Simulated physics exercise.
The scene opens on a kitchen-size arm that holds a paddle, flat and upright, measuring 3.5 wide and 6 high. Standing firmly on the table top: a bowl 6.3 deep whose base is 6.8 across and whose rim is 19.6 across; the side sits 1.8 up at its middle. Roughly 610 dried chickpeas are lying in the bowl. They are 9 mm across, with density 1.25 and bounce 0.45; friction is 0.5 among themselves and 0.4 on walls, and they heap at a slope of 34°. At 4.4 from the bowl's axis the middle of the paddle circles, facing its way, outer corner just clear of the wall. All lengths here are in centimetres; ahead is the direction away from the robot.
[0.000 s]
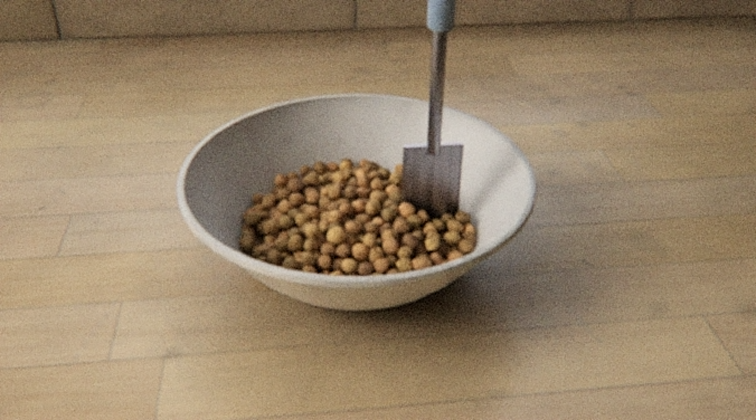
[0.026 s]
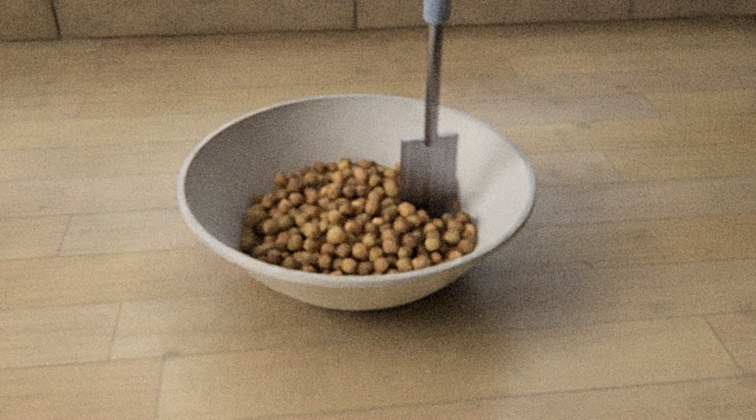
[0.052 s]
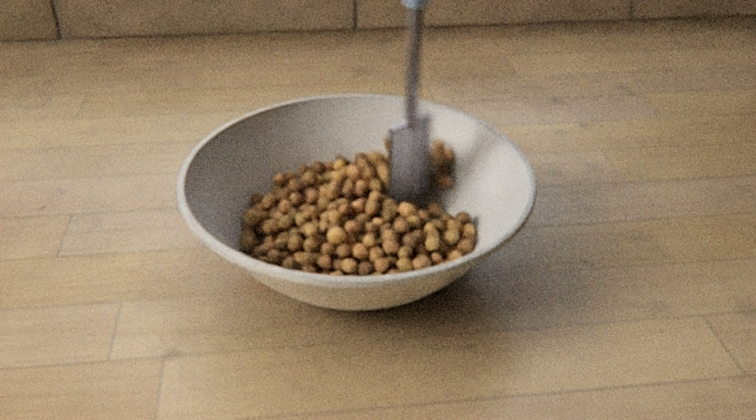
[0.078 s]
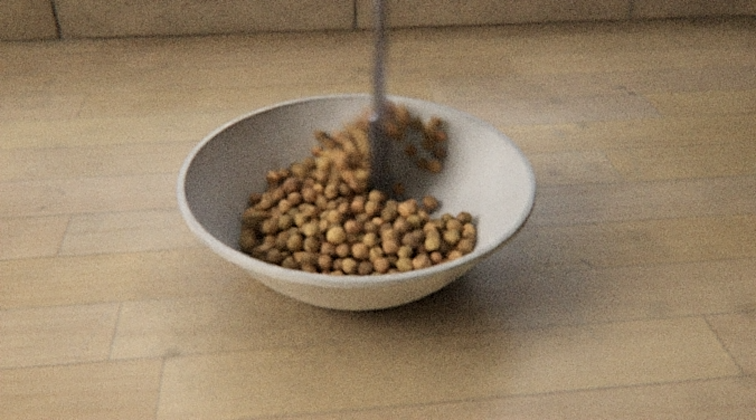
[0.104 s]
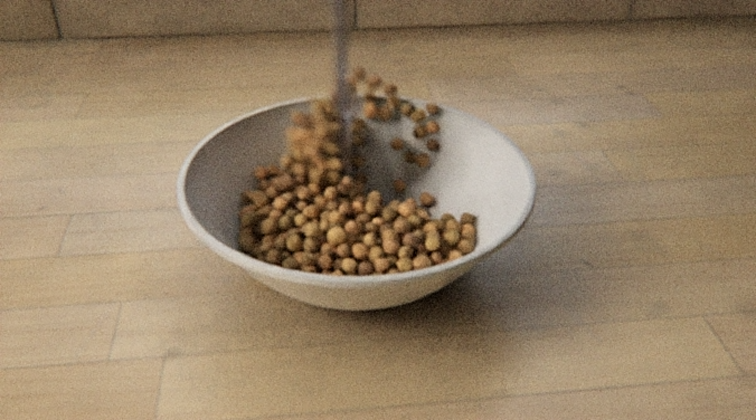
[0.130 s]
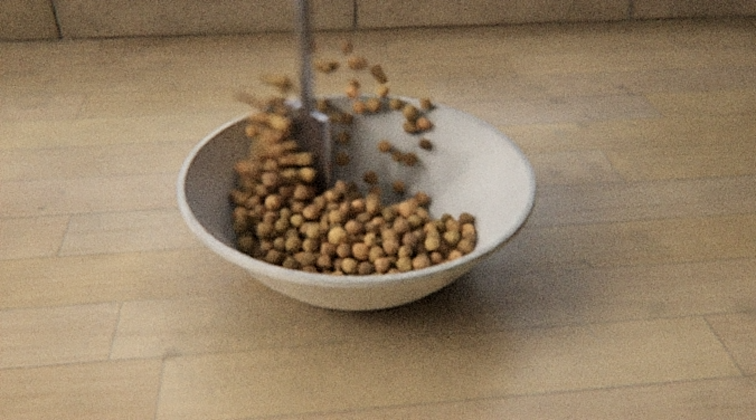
A pale, wide bowl holding a heap of brown chickpeas sits on a light wooden surface with a tiled edge behind it, seen from slightly above by a still camera. A grey metal paddle with a blue-grey handle stands upright in the heap at the right. It turns and sweeps leftward along the back of the bowl, pushing chickpeas up and flinging several above the far rim.
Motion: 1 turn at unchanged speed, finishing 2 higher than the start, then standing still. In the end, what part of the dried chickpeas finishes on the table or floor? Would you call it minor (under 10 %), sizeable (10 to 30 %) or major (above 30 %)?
I would call it sizeable.
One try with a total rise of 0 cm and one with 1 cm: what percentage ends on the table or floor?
Roughly 25 percent, then roughly 20 percent.
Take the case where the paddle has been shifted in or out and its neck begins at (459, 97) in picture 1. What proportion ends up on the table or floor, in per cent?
Roughly 0 per cent.
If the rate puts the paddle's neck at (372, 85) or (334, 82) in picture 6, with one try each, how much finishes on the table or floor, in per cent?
So, roughly 0 percent the first time and 10 percent the second.
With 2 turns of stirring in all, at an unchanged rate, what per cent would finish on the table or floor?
About 20 per cent.
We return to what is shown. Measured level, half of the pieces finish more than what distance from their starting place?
Roughly 2 cm, measured level.
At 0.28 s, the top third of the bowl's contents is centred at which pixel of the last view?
Near pixel (383, 241).
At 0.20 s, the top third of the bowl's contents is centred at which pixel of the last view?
The upper third is centred close to (288, 229).
After 0.20 s, 211° round, highest piece 11 above the table; 560 in the bowl, 47 in flight or on the tool.
After 0.28 s, 295° round, highest piece 10 above the table; 531 in the bowl, 23 on the table or floor, 53 in flight or on the tool.
After 0.51 s, 0° round, highest piece 6 above the table; 513 in the bowl, 93 on the table or floor, 1 in flight or on the tool.
After 1.21 s, 0° round, highest piece 5 above the table; 513 in the bowl, 94 on the table or floor.
At rest, 513 in the bowl, 94 on the table or floor. That is 15 % on the table or floor.
